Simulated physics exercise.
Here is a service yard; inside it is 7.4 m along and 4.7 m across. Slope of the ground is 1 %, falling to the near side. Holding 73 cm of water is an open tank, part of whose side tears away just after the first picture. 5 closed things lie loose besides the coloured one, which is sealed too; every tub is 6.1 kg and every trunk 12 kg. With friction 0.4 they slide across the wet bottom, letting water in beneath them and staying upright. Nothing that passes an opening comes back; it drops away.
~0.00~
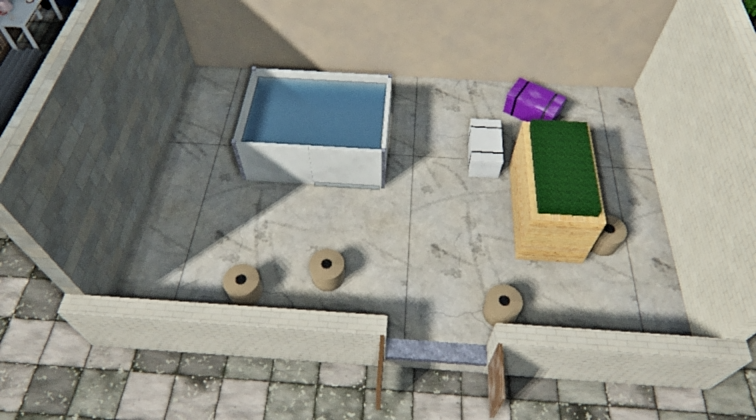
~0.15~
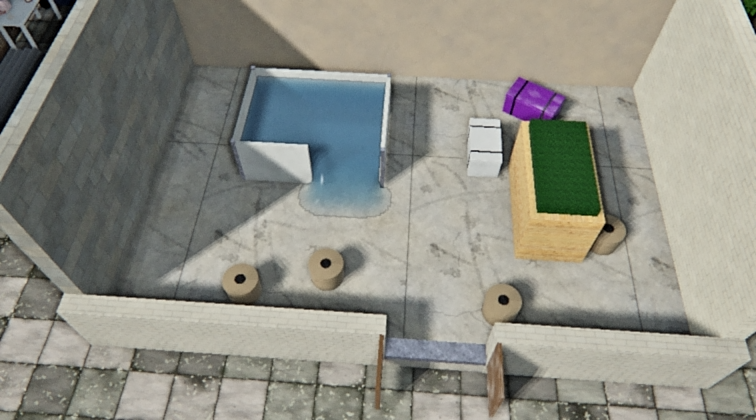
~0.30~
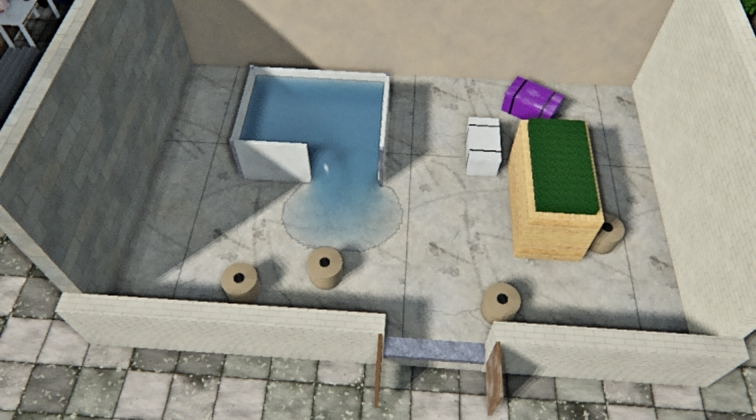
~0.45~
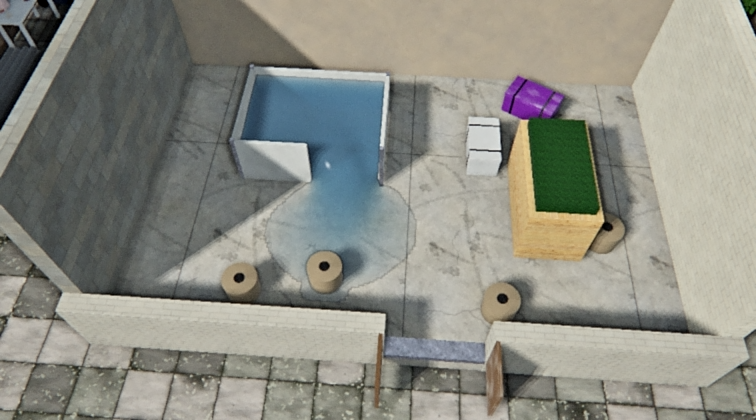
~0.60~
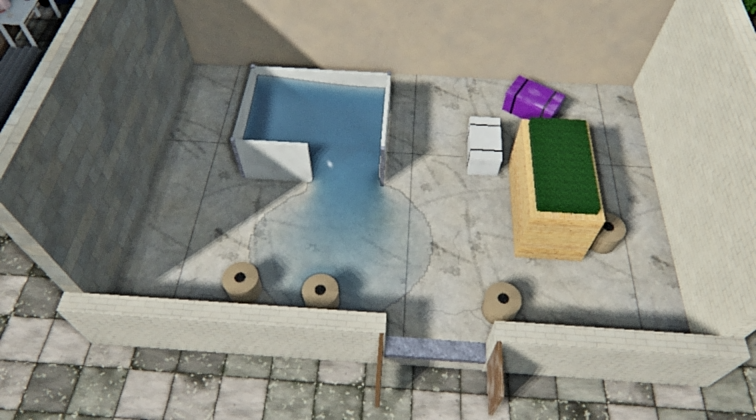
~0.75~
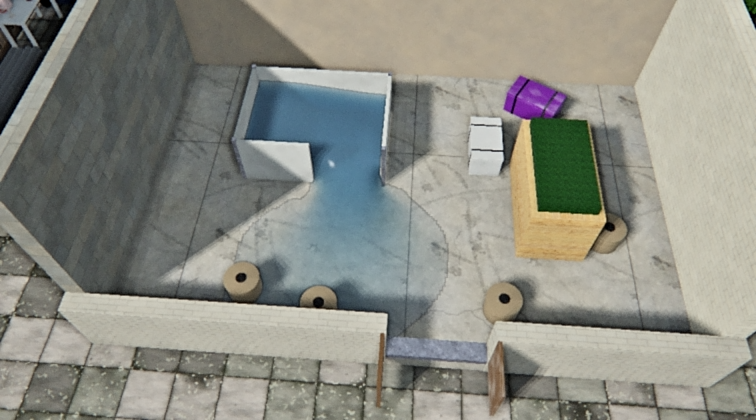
In a walled yard, water pours from a broken tank and pushes one tub toward the near wall.
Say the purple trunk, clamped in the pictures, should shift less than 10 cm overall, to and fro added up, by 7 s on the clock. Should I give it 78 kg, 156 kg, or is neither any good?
I would pick 78 kg.
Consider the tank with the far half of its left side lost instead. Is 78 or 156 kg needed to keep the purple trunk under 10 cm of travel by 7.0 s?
Result: Lesser mass sufficient.
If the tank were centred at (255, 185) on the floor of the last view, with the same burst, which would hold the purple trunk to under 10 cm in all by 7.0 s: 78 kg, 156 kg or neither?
Then, in short, the light one works.
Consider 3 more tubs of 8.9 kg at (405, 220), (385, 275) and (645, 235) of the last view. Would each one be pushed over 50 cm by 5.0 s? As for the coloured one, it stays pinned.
One after another they come out beyond the mark, beyond the mark, beyond the mark.
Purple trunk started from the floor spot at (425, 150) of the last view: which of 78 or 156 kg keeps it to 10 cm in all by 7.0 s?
Looks like the outcome is this: The lighter one does it.
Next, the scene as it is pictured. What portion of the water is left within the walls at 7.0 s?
74 % or so.
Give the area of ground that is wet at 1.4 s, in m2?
Close to 11.0 m2, I'd say.
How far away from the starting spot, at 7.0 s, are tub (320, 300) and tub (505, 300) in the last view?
400 cm, 300 cm.
After 1.4 s the purple trunk would be 0 cm from its start with 78 kg and 0 cm from its start with 156 kg; 0 cm of water round it then.
After 3.1 s the purple trunk would be 0 cm from its start with 78 kg and 0 cm from its start with 156 kg; 0 cm of water round it then.
After 4.9 s the purple trunk would be 0 cm from its start with 78 kg and 0 cm from its start with 156 kg; 0 cm of water round it then.
After 7.0 s the purple trunk would be 0 cm from its start with 78 kg and 0 cm from its start with 156 kg; 1 cm of water round it then.
